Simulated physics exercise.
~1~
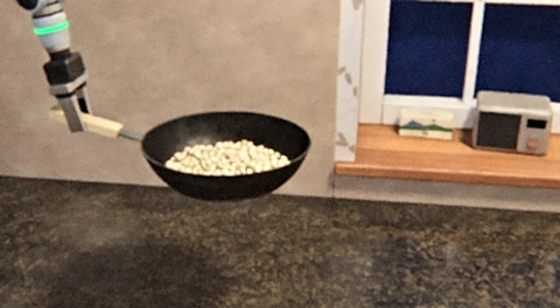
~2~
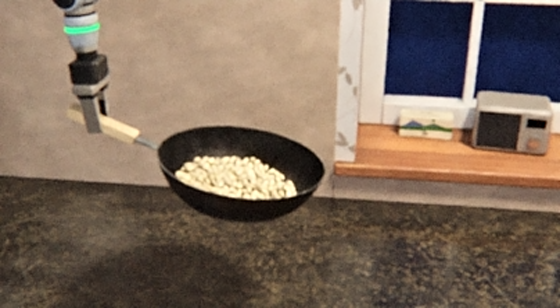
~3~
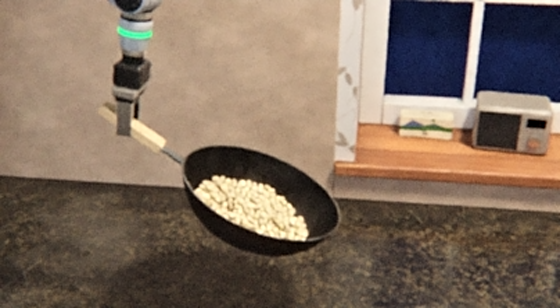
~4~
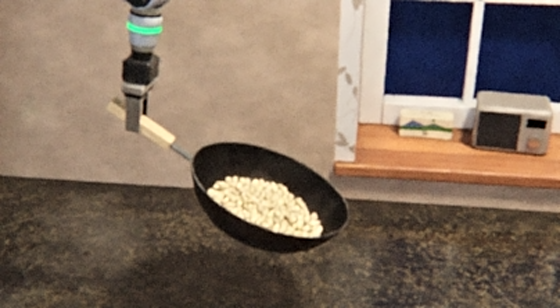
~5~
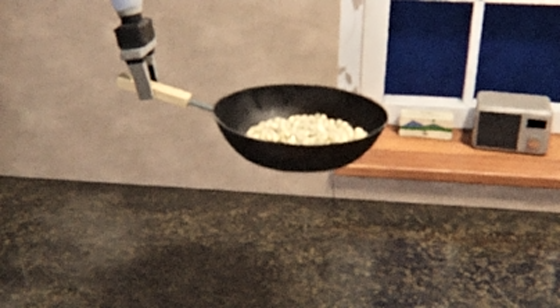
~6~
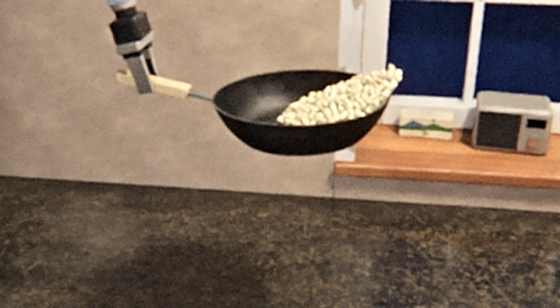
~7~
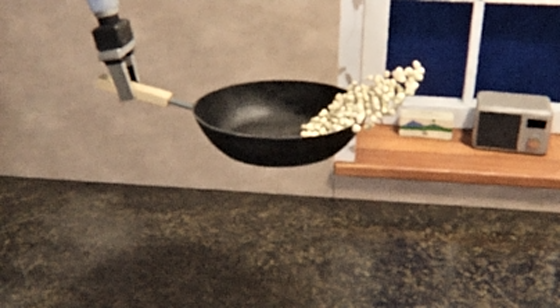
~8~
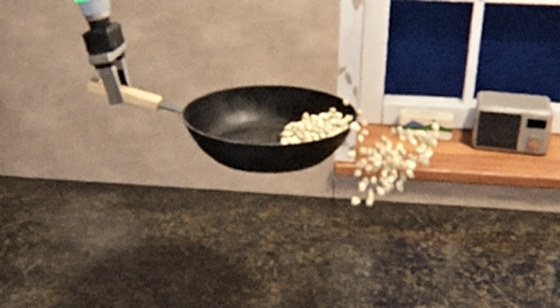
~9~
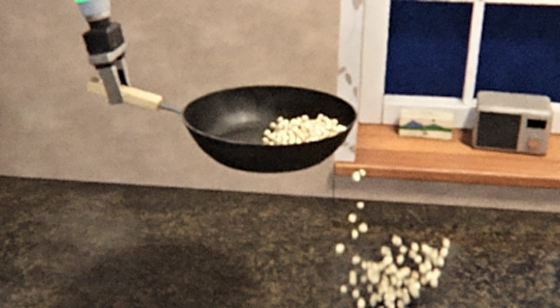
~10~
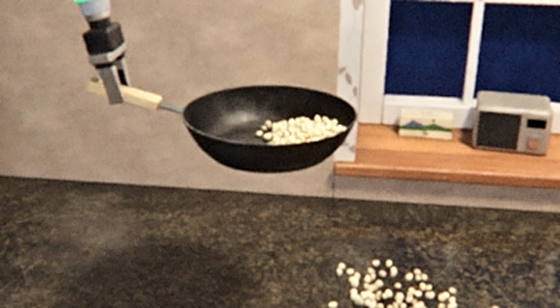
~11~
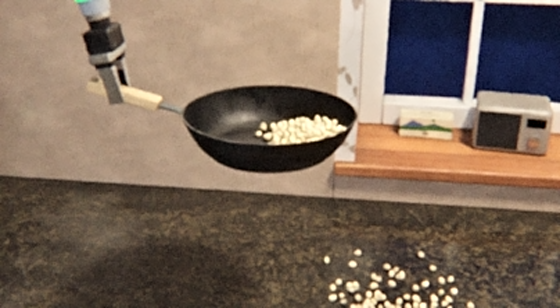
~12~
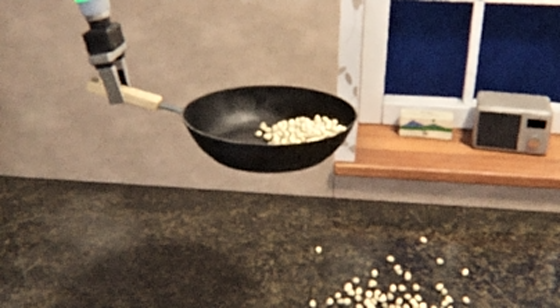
A robot arm dips and jerks a frying pan, spilling some beans onto the counter.
